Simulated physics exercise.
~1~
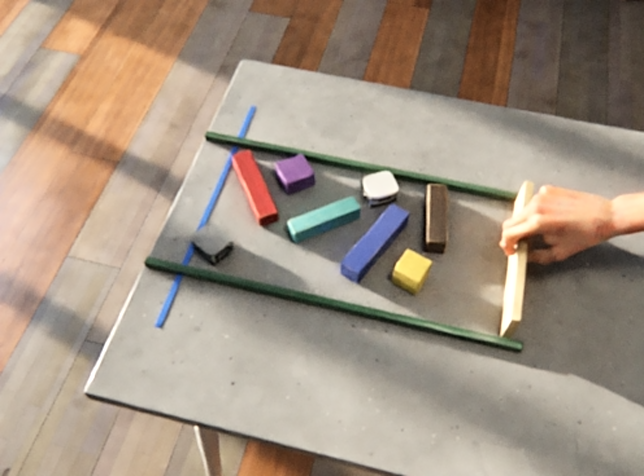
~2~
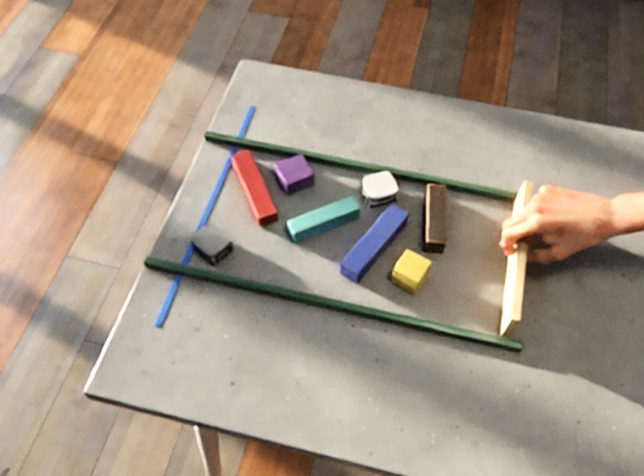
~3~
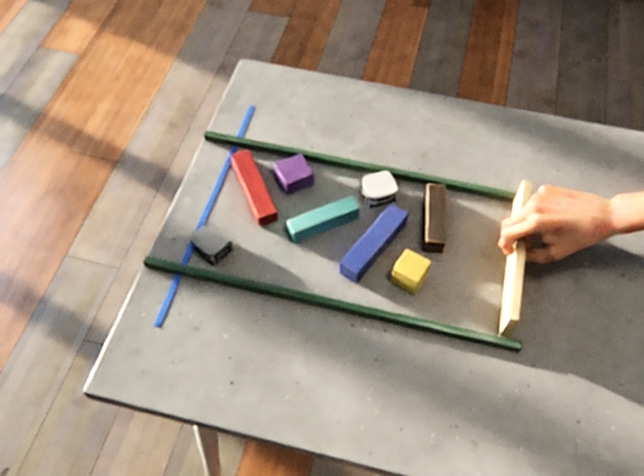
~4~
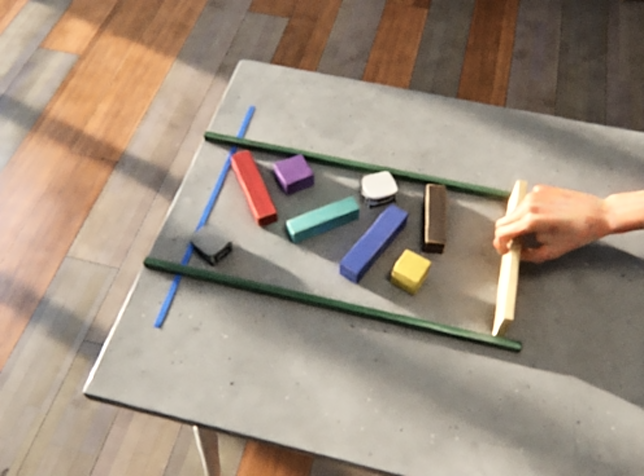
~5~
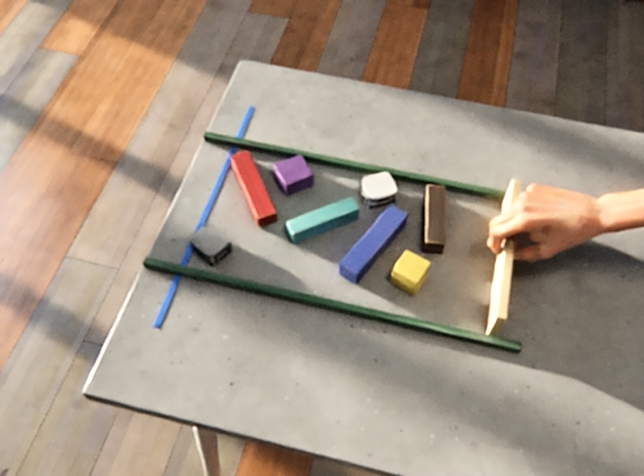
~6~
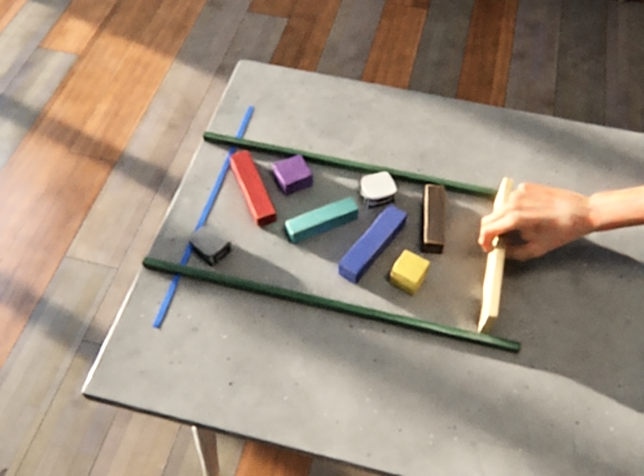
A hand slid an upright pale board a short way left between two green rods on a grey table, while the scattered colourful blocks and bars ahead of it stayed practically still near a blue line.
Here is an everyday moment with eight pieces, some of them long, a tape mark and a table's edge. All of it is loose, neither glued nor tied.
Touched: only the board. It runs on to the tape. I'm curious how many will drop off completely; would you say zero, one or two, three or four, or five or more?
I would say three or four.
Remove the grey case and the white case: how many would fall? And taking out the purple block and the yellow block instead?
Counts - first: 2; second: 3.
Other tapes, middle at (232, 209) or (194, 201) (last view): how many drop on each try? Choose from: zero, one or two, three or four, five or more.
For the first tape the count would be three to four, for the second more than four.
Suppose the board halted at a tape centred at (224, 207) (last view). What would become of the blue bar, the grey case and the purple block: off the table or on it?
In this case the blue bar does not drop; next, the grey case drops; last, the purple block drops.
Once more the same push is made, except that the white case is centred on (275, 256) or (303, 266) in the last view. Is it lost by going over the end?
White case - first try slides off, second try is safe.
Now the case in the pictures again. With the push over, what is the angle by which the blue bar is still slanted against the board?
Close to 5°.
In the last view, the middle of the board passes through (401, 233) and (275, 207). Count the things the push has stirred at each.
The first count is 4, and then it's 8.
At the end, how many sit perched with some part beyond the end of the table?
So the number is 2.
Soon after, none off yet; grey case at rest near (210, 244); red stick at rest near (253, 188); purple block at rest near (293, 175).
After that, none off yet; grey case at rest near (210, 244); red stick displaced a little near (244, 184); purple block displaced about its own width near (270, 169).
And then, none off yet; grey case displaced about its own width near (168, 238); red stick displaced about its own width near (179, 170); purple block displaced well along near (208, 150).
In the end, the number that fall off is three or four; gone, turquoise bar, purple block, red stick and grey case.
